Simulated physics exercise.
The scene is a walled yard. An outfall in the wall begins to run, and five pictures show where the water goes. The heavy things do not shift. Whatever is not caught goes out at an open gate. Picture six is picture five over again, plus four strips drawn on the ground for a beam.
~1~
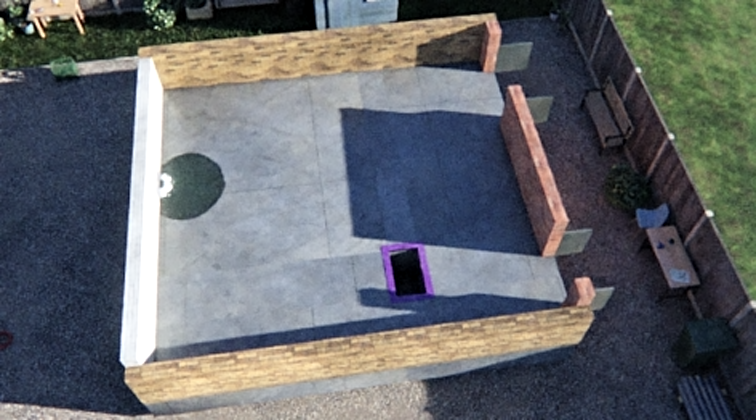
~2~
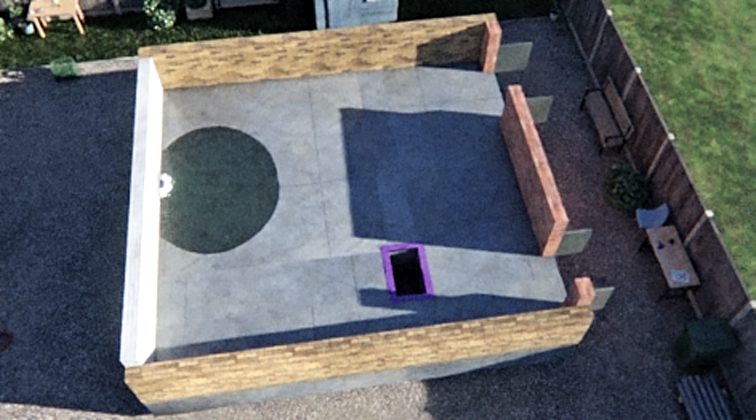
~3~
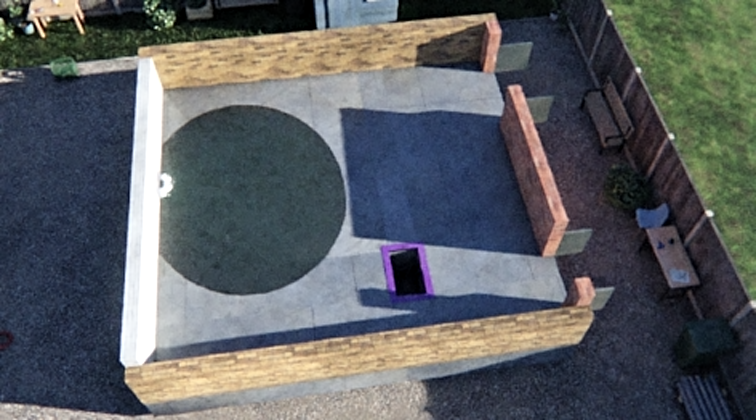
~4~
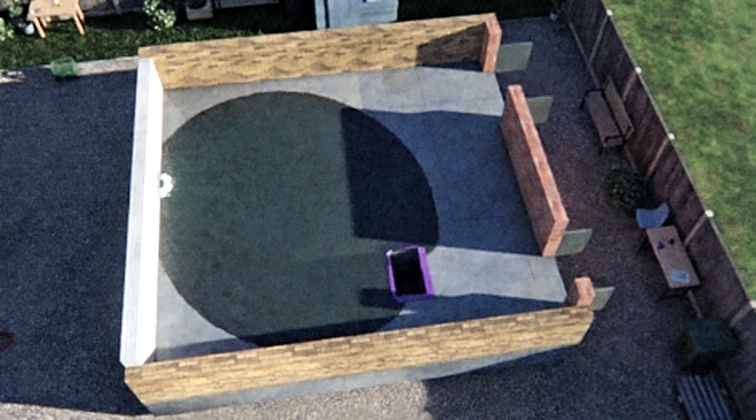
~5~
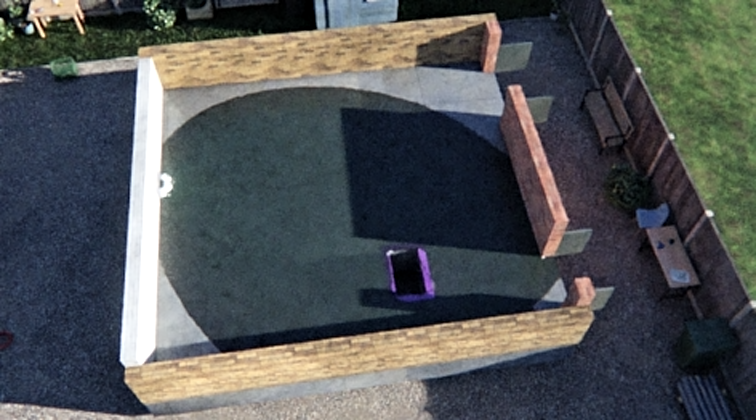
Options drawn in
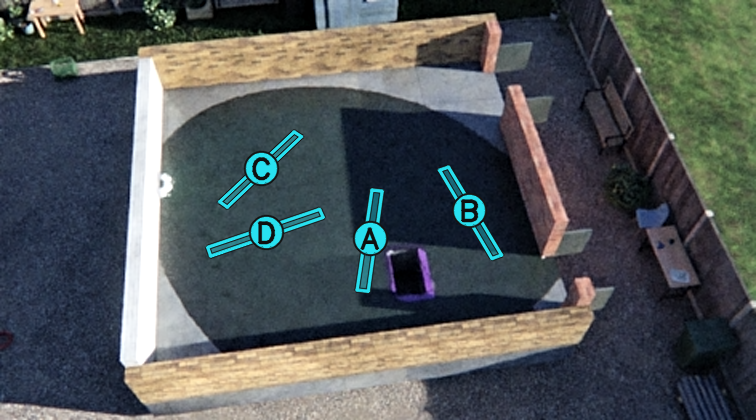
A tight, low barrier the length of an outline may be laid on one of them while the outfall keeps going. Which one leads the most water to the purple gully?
It is B.
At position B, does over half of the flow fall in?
No, it does not.
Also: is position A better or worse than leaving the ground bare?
Position A is worse.
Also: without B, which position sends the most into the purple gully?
It is D.
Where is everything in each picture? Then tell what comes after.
Outfall at (158, 184); purple gully at (407, 272); open gate at (550, 283); open gate at (491, 98); front seen at (216, 192), 3 % of the ground wet; purple gully still dry, in the first frame.
Front seen at (275, 178), 12 % of the ground wet; purple gully still dry, in the second frame.
Front seen at (327, 249), 27 % of the ground wet; purple gully still dry, in the third frame.
Front seen at (431, 232), 50 % of the ground wet; purple gully taking water, in the fourth frame.
Front seen at (549, 285), 76 % of the ground wet; purple gully taking water, in the fifth frame.
On the marked copy, A from (362, 290) to (377, 190); B from (444, 168) to (496, 256); C from (223, 204) to (297, 134); D from (209, 251) to (321, 213).
With A, about 9 % of the stream goes into the purple gully, about 90 % out by the gates.
With B, about 27 % of the stream goes into the purple gully, about 73 % out by the gates.
With C, about 13 % of the stream goes into the purple gully, about 87 % out by the gates.
With D, about 16 % of the stream goes into the purple gully, about 84 % out by the gates.
